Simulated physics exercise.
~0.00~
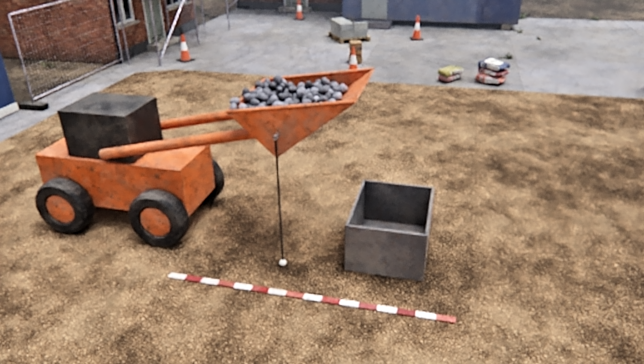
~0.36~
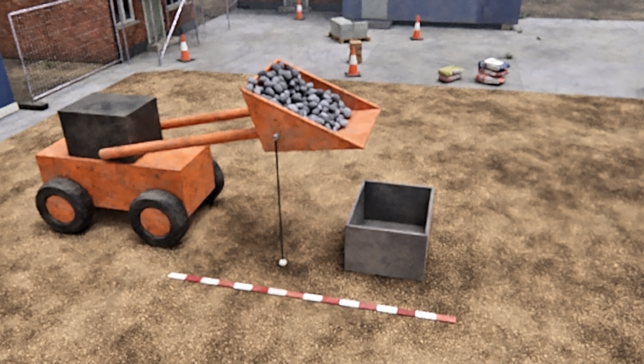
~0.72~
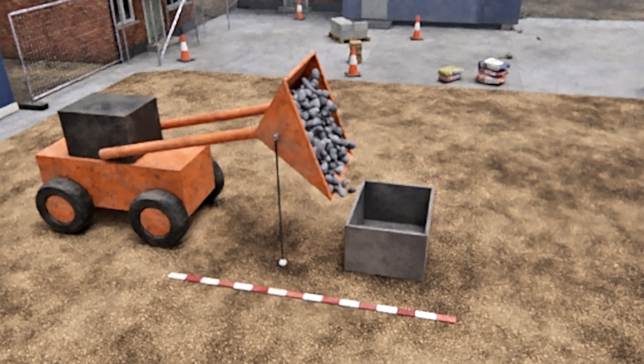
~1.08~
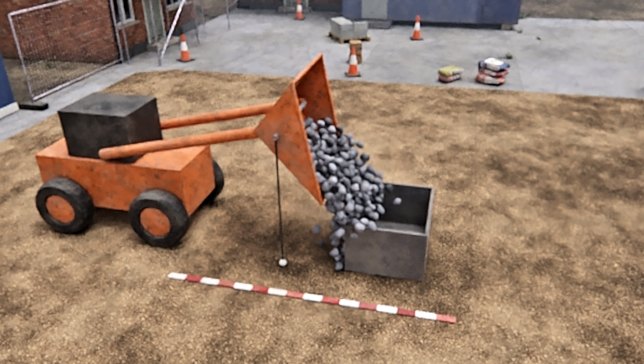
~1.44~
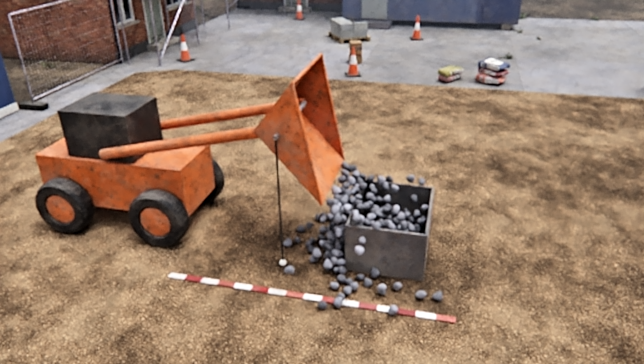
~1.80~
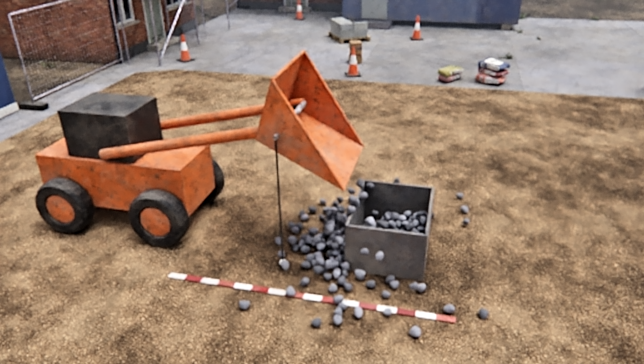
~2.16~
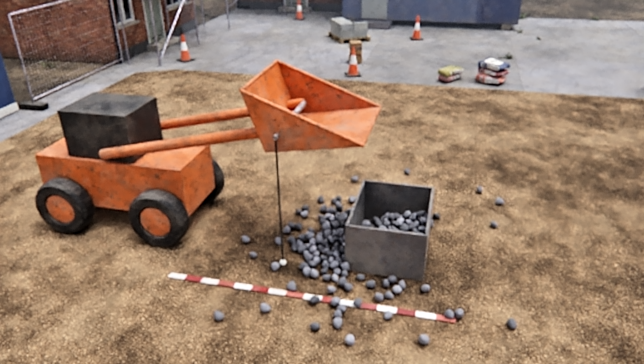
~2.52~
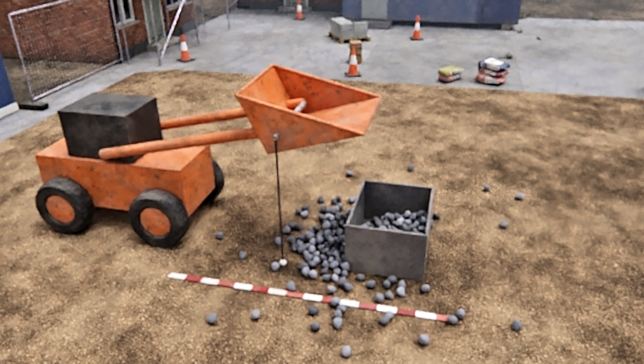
A small orange loader tipped its raised bucket of grey stones toward a dark open bin, and they poured out, about half landing inside while the rest piled up in front and scattered around it, before the emptied bucket tilted partway back and stopped.
